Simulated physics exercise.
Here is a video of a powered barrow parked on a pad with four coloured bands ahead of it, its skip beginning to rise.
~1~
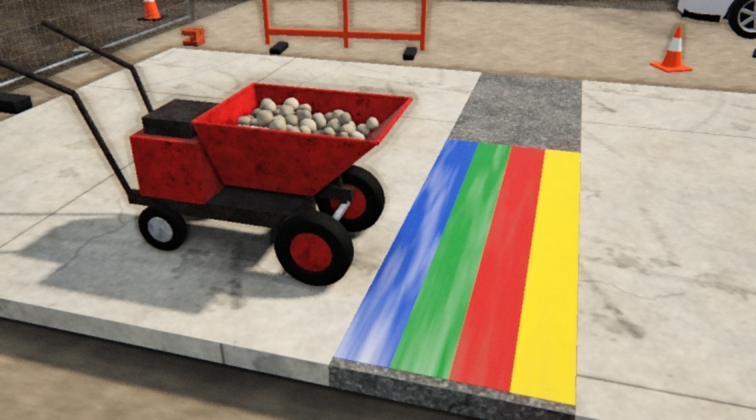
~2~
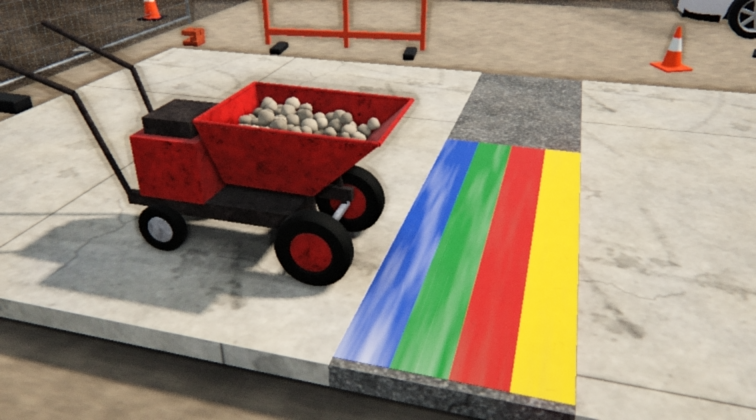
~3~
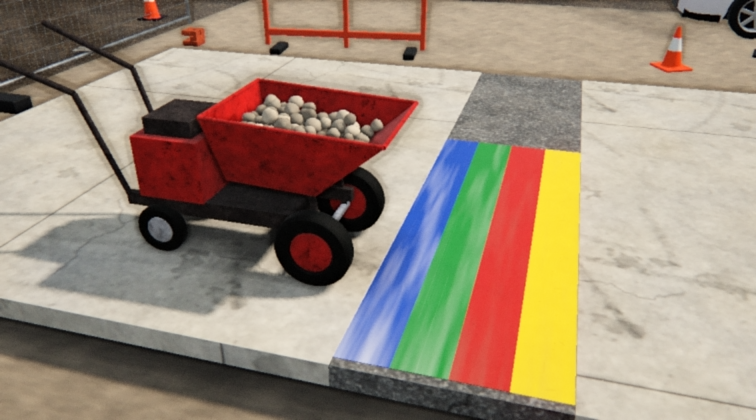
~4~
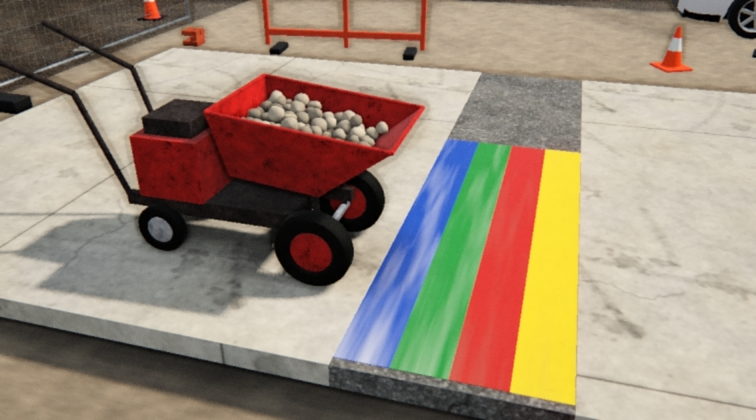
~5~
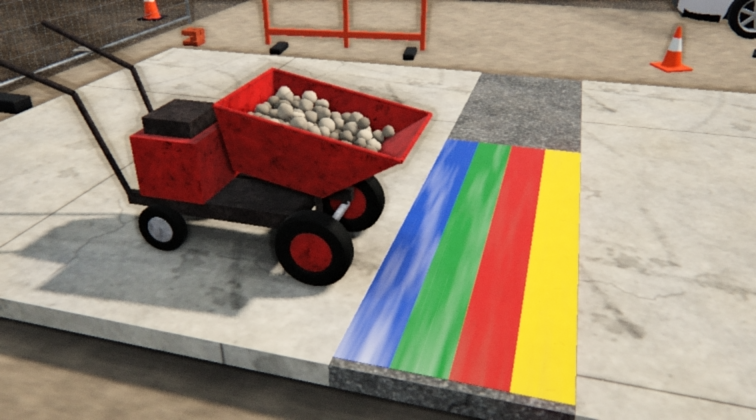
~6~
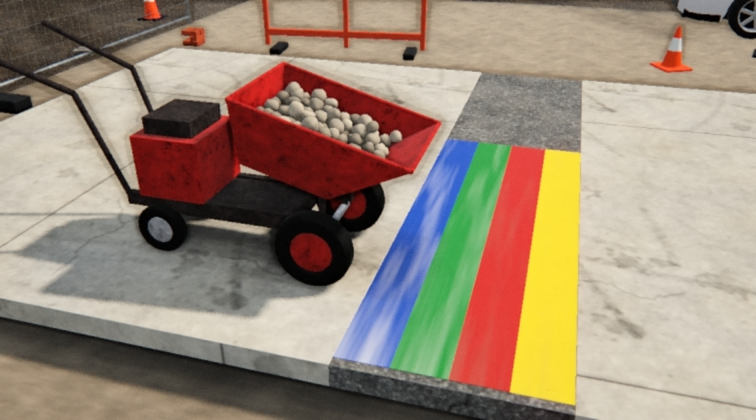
A red powered barrow with black handles and a skip full of pale, rounded stones stands at left on a concrete pad, seen from slightly above in a still view. To its right, blue, green, red and yellow bands lie side by side, with orange cones and a red barrier behind. The skip starts nearly level, then slowly tilts forward to the right while the wheels stay put.
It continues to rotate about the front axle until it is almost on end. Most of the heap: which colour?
Colour: Red.
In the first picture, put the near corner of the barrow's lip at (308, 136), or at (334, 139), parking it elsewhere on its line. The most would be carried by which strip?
First attempt: That green strip. Second attempt: The green one.
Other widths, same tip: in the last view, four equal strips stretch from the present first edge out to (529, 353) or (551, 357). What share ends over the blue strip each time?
I'd put it at some 0 % for the first and some 0 % for the second.
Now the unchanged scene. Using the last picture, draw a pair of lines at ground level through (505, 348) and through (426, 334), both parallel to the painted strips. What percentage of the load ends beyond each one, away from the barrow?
Estimate: 30 % and 70 %, respectively.
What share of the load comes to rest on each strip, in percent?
So the blue strip ends with 0 %, the green strip with 10 %, the red strip with 35 % and the yellow strip with 20 %.
Soon, skip tipped steeply; all in the skip.
A while on, skip tipped steeply; most in the skip; a small part over the green strip; about a quarter over the red strip.
Towards the end, skip tipped right over; about a quarter in the skip; a small part over the green strip; about a third over the red strip; about a quarter over the yellow strip; a small part off the paint.
Finally, skip tipped right over; about a quarter in the skip; none over the blue strip; a small part over the green strip; about a third over the red strip; about a quarter over the yellow strip; a small part off the paint.
